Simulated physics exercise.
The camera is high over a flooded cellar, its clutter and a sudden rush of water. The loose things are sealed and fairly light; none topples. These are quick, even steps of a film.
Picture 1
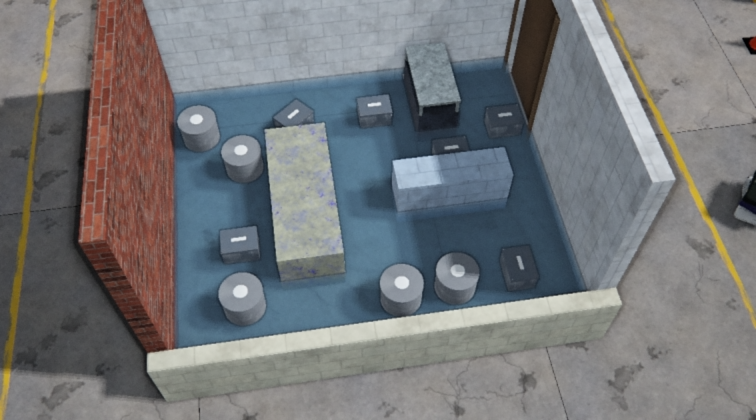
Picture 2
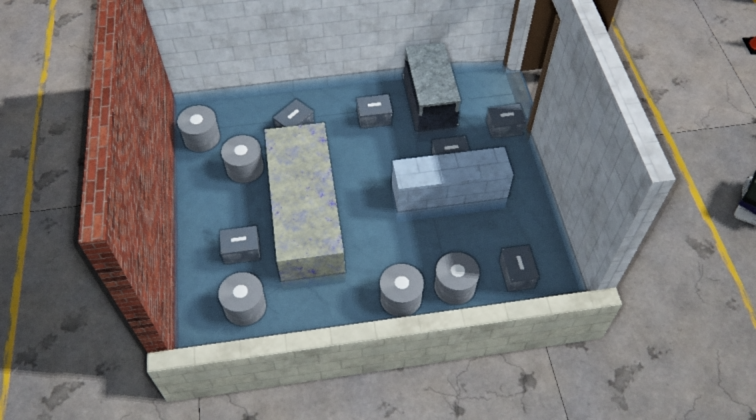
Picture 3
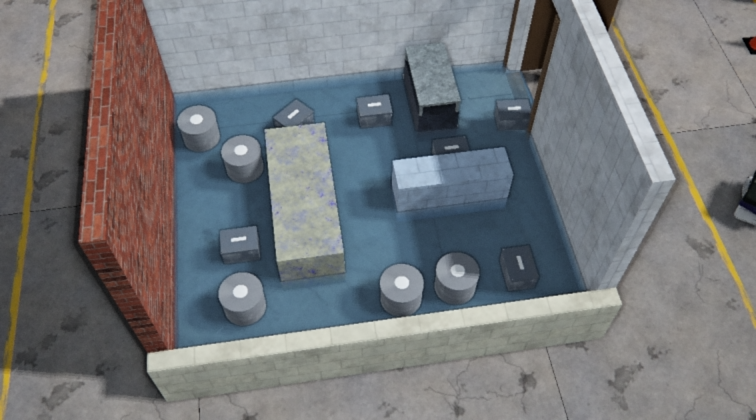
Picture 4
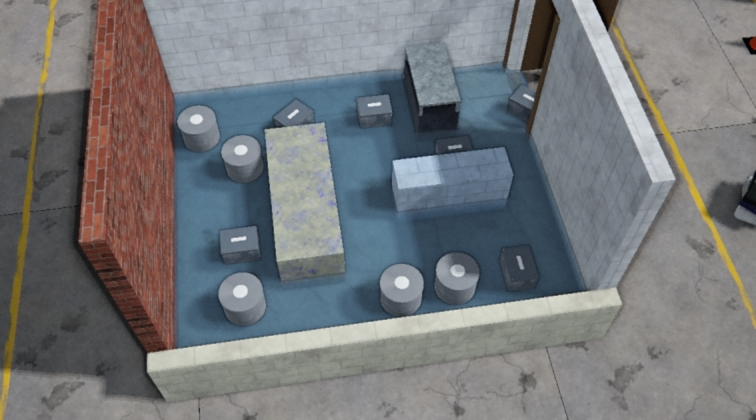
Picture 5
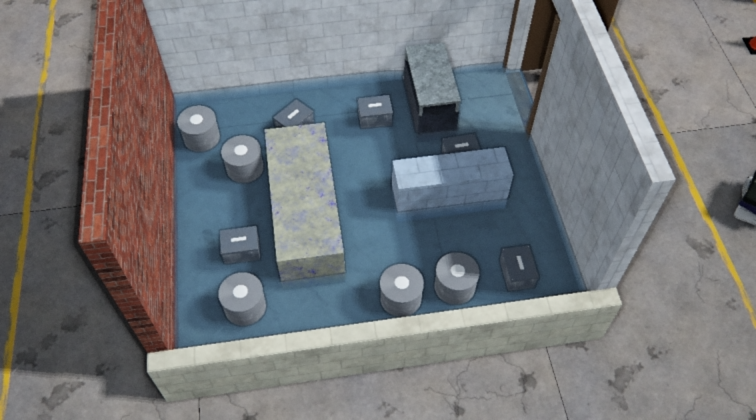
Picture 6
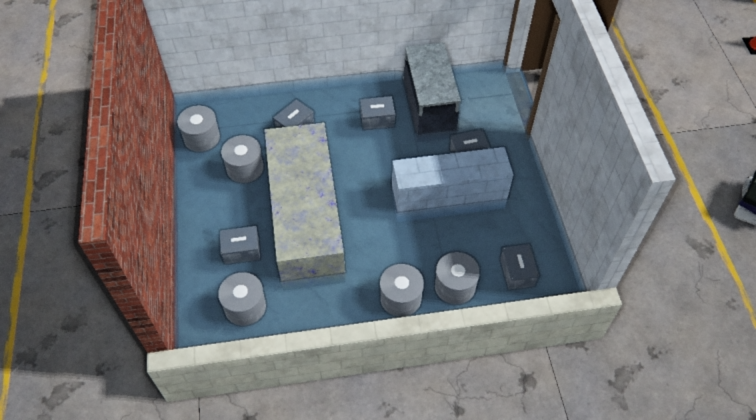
In a flooded cellar seen from high above, grey drums and dark totes sit in blue water around stone blocks as the door at the upper right opens. The tote nearest the doorway drifts right and slips out of view behind the wall, then another behind the pale block edges slightly right, while the drums stay still.
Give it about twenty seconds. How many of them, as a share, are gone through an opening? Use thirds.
That comes to one to two thirds.
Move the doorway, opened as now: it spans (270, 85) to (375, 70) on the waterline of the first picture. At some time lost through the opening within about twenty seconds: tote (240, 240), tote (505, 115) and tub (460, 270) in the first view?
In that order: Washed out, washed out, left behind.
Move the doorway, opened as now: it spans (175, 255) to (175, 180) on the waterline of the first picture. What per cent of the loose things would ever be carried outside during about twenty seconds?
I make it 70 per cent.
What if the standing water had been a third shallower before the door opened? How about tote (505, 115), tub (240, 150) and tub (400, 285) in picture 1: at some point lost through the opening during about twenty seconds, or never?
As listed: Gone, no, no.
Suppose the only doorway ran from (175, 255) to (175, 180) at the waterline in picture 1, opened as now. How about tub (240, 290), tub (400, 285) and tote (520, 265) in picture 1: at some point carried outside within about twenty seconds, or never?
In that order: Gone, gone, left behind.
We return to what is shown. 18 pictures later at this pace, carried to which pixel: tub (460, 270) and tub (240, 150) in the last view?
At about (487, 252) and (272, 113).
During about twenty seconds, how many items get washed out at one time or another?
I count 5.
A moment on, 2 of 11 are out; 9 afloat.
Next, 3 of 11 are out; 8 afloat.
Later, 4 of 11 are out; 7 afloat.
In the end, 5 of 11 are out; 6 afloat.
